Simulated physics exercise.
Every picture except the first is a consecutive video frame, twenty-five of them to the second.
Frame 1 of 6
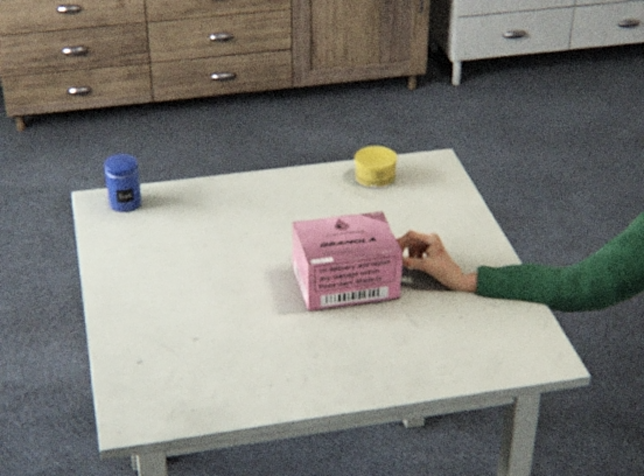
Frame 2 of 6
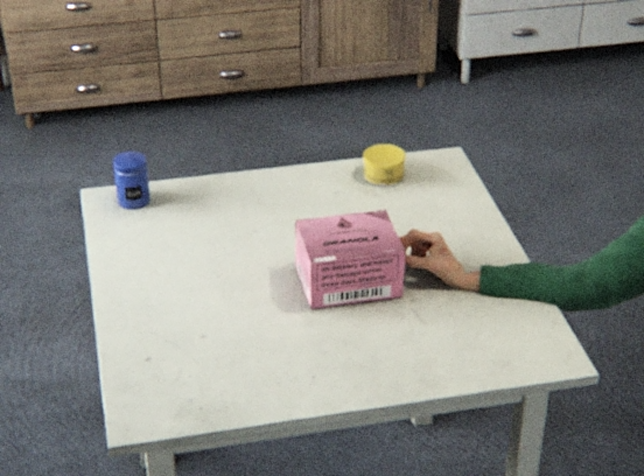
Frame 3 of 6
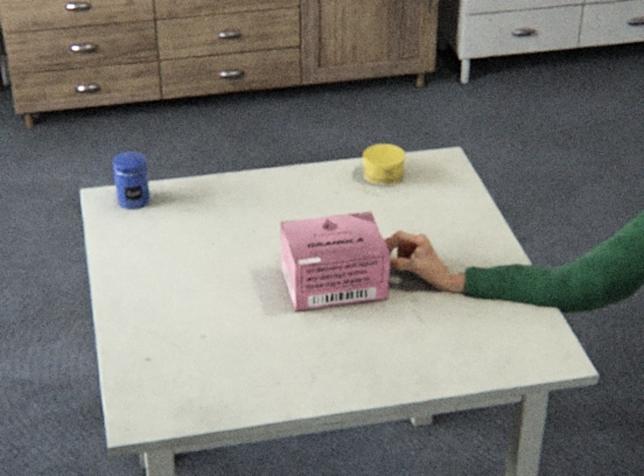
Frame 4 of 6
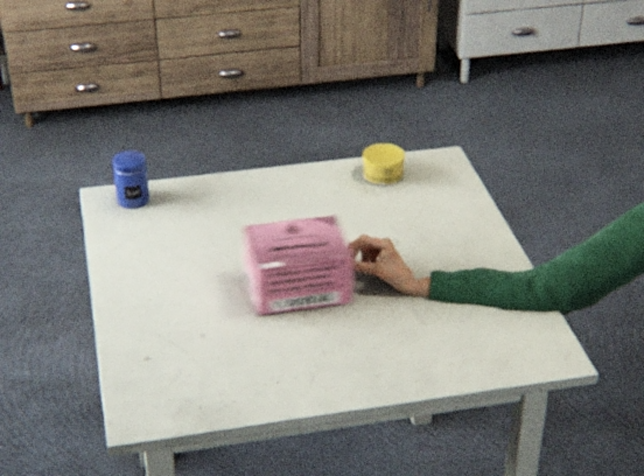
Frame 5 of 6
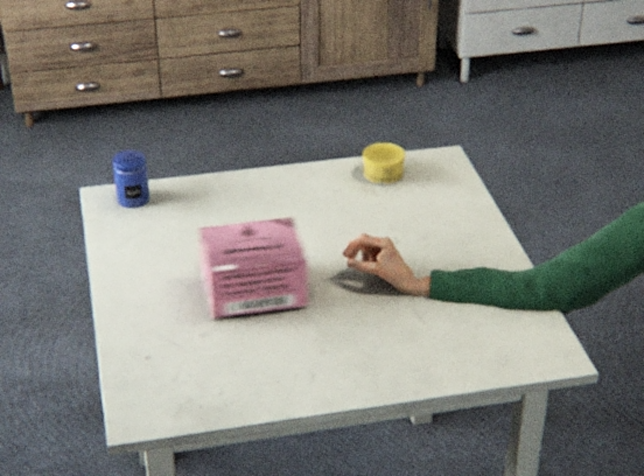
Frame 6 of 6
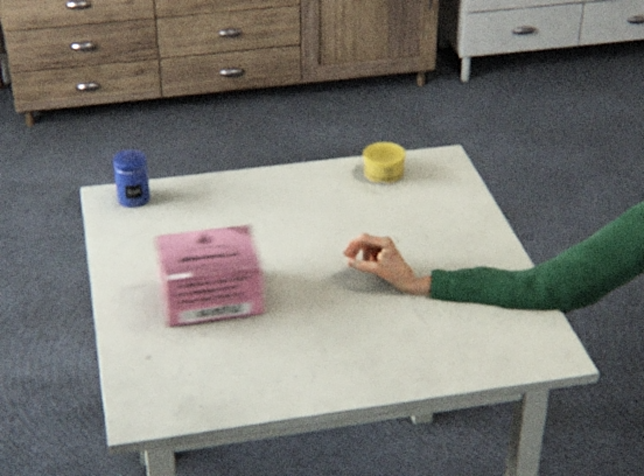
On a white table in a room with drawer cabinets behind, a hand in a green sleeve rests against the right side of a pink box, near a blue container and a yellow one. The hand pushes the box left, then halts, and the box slides on leftward, away from the fingers.
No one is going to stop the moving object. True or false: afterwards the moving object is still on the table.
False.
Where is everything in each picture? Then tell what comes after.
The first picture shows under the hand; pink box (346, 260).
The second picture shows under the hand; pink box (349, 258).
The third picture shows under the hand; pink box (334, 260).
The fourth picture shows pink box (298, 264).
The fifth picture shows pink box (253, 267) slid a little.
The sixth picture shows pink box (210, 275) slid about its own width.
Then, 0.10 s after the last picture, pink box slid well along near (114, 287).
Then, 0.30 s after the last picture, pink box now off the table.
Then, 0.40 s after the last picture, things are still on the move.
Then, 0.60 s after the last picture, as before.
By the end, off the table, pink box.
